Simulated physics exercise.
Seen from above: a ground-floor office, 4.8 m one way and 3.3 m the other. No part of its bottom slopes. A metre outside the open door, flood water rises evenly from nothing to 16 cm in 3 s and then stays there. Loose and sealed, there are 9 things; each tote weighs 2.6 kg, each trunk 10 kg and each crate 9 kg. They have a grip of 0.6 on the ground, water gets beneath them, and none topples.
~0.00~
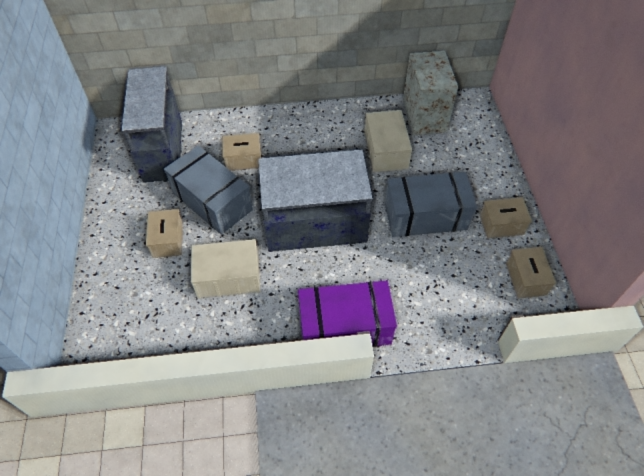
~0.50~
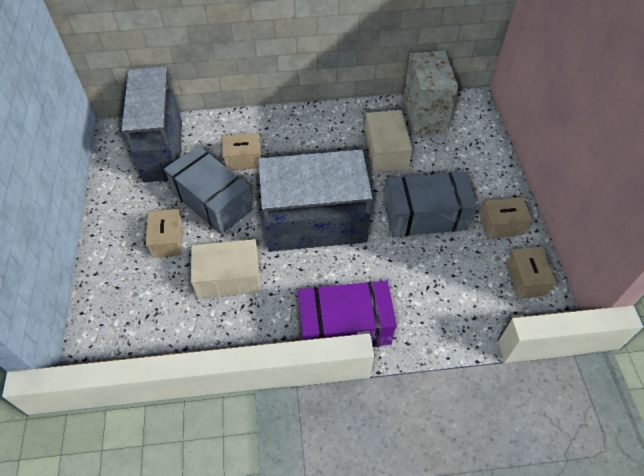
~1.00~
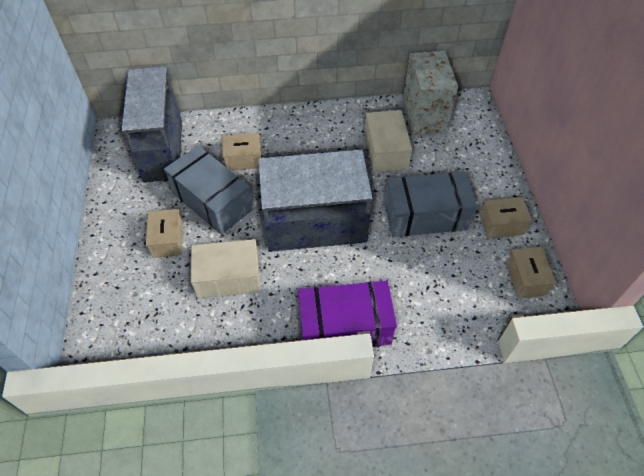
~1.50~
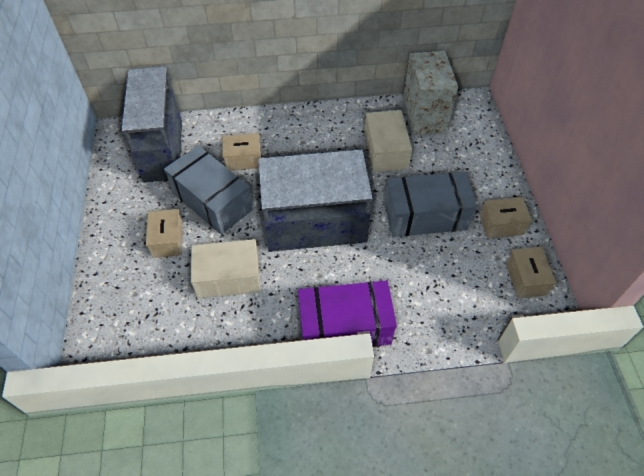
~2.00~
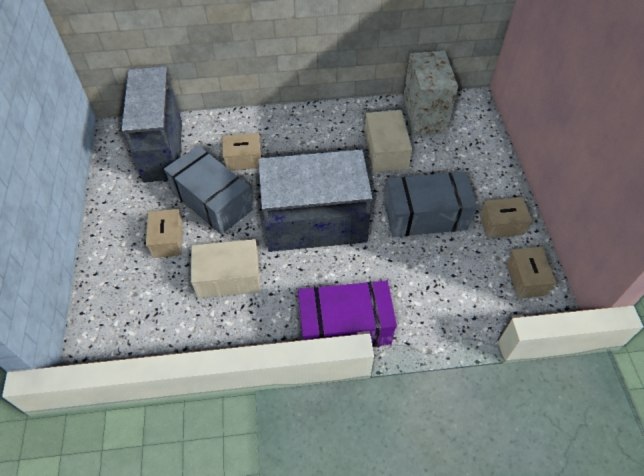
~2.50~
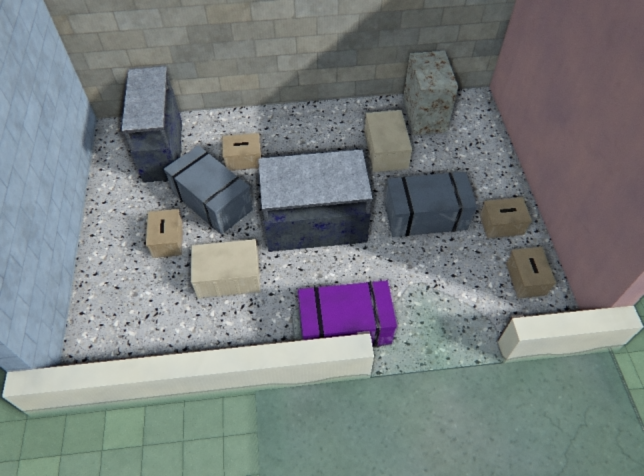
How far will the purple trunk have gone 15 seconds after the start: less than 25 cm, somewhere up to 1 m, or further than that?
Up to 1 m.
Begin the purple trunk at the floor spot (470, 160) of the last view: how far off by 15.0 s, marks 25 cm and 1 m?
Short answer, it goes a modest way.
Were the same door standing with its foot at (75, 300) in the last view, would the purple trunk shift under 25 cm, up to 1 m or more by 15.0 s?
Outcome - purple trunk: Well off.
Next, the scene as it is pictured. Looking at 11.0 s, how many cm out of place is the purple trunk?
Displacement near 60 cm.
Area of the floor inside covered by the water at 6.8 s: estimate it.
Wet: Near 11.0 m2.
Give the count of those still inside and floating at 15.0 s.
At that moment 9.
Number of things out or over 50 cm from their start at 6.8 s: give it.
I make it 4.
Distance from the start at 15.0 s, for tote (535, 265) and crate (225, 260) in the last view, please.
First 140 cm, then 120 cm.
After 3.5 s the purple trunk is near (344, 305), 0.0 m from its start, aground; 0 afloat.
After 6.8 s the purple trunk is near (292, 284), 0.5 m from its start, afloat; 4 afloat.
After 11.0 s the purple trunk is near (280, 299), 0.6 m from its start, afloat; 9 afloat.
After 15.0 s the purple trunk is near (314, 279), 0.4 m from its start, afloat; 9 afloat.
